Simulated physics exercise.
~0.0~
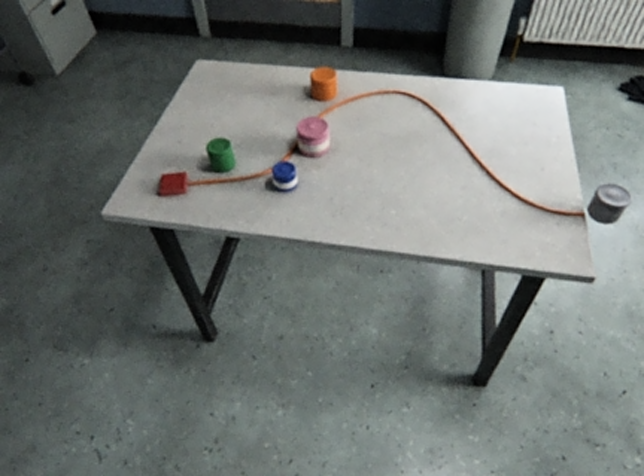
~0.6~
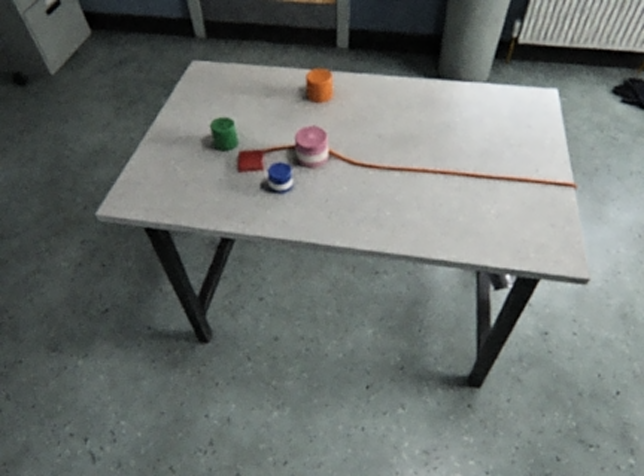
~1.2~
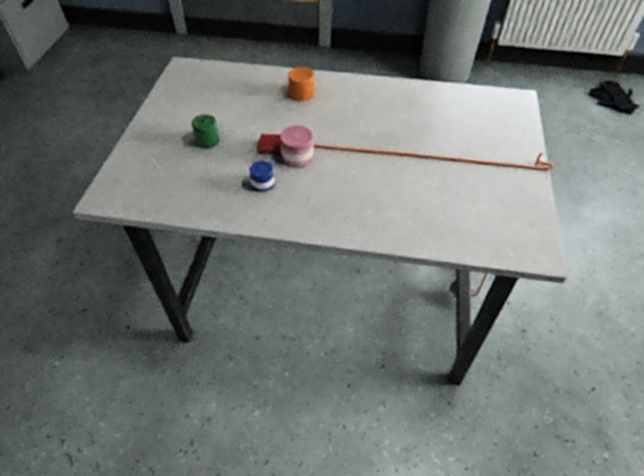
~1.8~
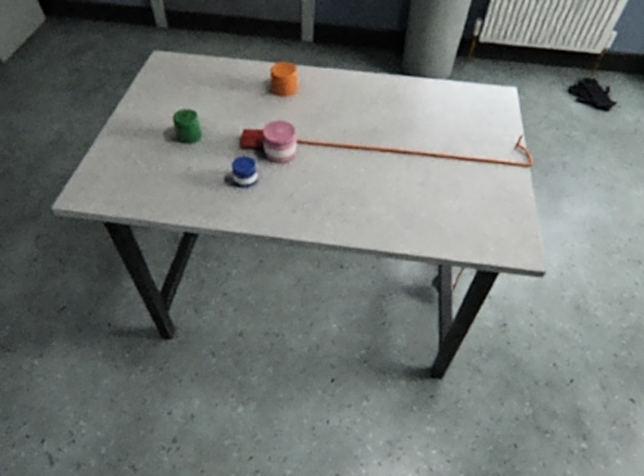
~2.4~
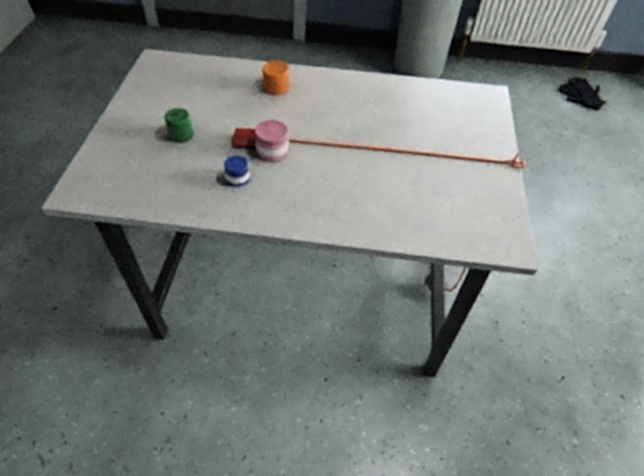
Grey cylinder dropping off the table's right edge, its orange cord dragging a red block rightward until it rests beside a pink canister.
